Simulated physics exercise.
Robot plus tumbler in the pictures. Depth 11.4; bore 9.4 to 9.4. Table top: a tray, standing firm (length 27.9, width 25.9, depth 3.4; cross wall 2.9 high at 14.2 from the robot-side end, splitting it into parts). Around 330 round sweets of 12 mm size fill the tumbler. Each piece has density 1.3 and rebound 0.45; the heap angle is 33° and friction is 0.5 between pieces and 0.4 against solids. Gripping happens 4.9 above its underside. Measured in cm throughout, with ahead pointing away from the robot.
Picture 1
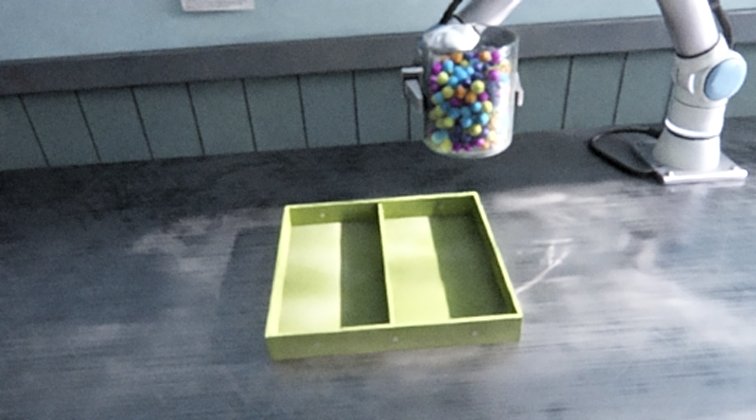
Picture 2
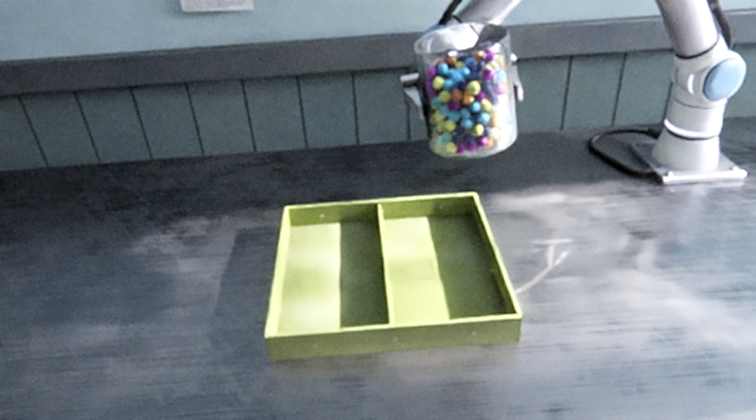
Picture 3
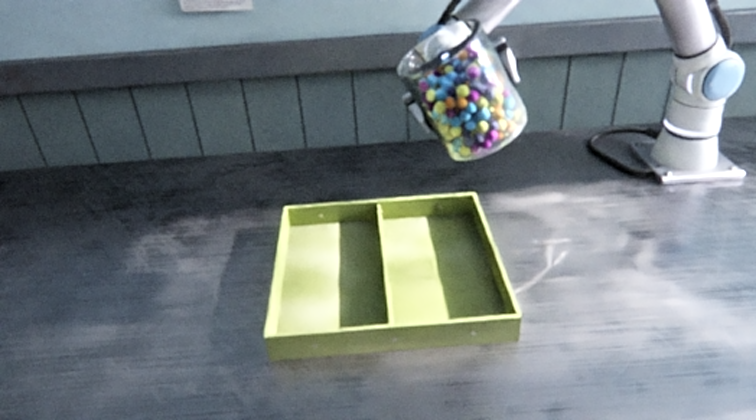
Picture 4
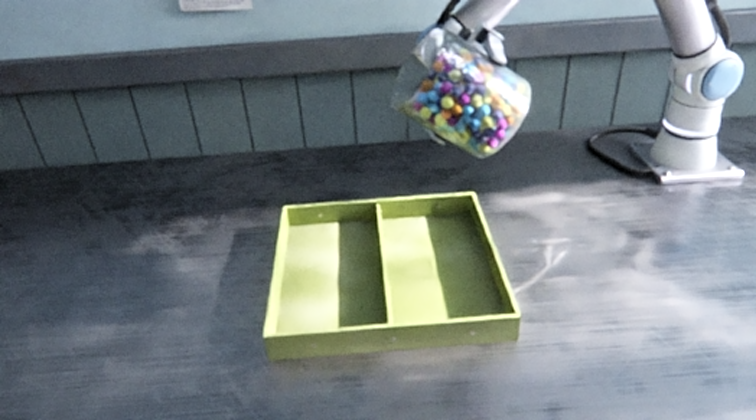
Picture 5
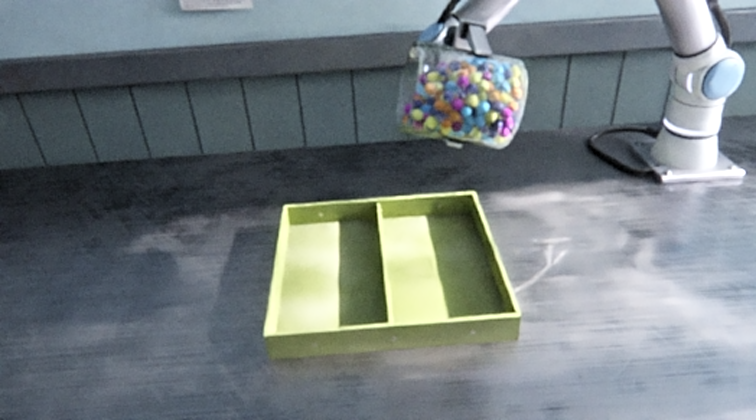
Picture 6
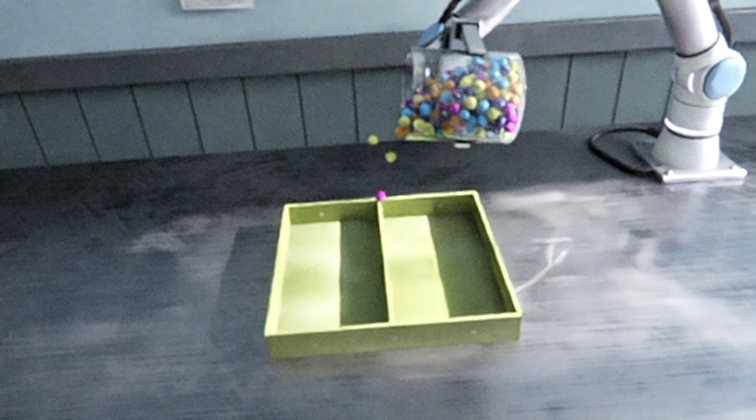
A robot arm tilts a clear tumbler of colourful round sweets leftward until a few drop out.
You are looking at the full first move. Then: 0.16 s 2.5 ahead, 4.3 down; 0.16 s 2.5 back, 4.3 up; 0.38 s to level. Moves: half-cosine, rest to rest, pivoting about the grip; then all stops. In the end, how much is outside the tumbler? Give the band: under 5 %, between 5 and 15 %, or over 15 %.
Band: Between 5 and 15 %.
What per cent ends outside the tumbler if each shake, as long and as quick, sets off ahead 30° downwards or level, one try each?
I'd say close to 20 percent for the first and close to 35 percent for the second.
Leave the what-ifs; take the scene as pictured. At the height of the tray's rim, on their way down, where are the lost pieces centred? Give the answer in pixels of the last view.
Roughly at (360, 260).
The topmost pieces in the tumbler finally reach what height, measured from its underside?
It reaches close to 9.0 cm in the end.
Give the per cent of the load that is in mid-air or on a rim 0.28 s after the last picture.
That comes to about 2 per cent, more or less.
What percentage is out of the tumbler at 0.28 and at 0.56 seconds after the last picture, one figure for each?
First it's 5 percent, and after that 5 percent.
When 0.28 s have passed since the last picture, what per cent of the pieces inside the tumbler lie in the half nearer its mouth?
Mouth half share: Roughly 35 %.
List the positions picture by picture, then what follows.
Tumbler middle at (468, 91), level; upper third of the load around (469, 80), from x 430 to 505, top at y 60; 334 in the tumbler, in the first picture.
Tumbler middle at (467, 92), tilted 8° forward; upper third of the load around (471, 81), from x 430 to 505, top at y 55, in the second picture.
Tumbler middle at (464, 93), tilted 29° forward; upper third of the load around (471, 81), from x 425 to 515, top at y 55, in the third picture.
Tumbler middle at (460, 94), tilted 54° forward; upper third of the load around (470, 79), from x 420 to 520, top at y 55, in the fourth picture.
Tumbler middle at (460, 96), tilted 75° forward; upper third of the load around (477, 78), from x 410 to 515, top at y 60, in the fifth picture.
Tumbler middle at (461, 97), tilted 83° forward; upper third of the load around (482, 83), from x 375 to 515, top at y 60; 331 in the tumbler, 3 in flight or on a rim, in the sixth picture.
Then, 0.28 s later, tilted 83° forward, highest piece 27 above the table; 319 in the tumbler, 8 in the far-side part, 7 in flight or on a rim.
Then, 0.56 s later, tilted 25° forward, highest piece 29 above the table; 309 in the tumbler, 19 in the far-side part, 4 in the robot-side part, 2 in flight or on a rim.
Then, 0.90 s later, level, highest piece 28 above the table; 309 in the tumbler, 21 in the far-side part, 4 in the robot-side part.
Then, 1.95 s later, level, highest piece 28 above the table; 309 in the tumbler, 21 in the far-side part, 4 in the robot-side part.
At rest, 309 in the tumbler, 21 in the far-side part, 4 in the robot-side part. That is 7 % outside the tumbler.
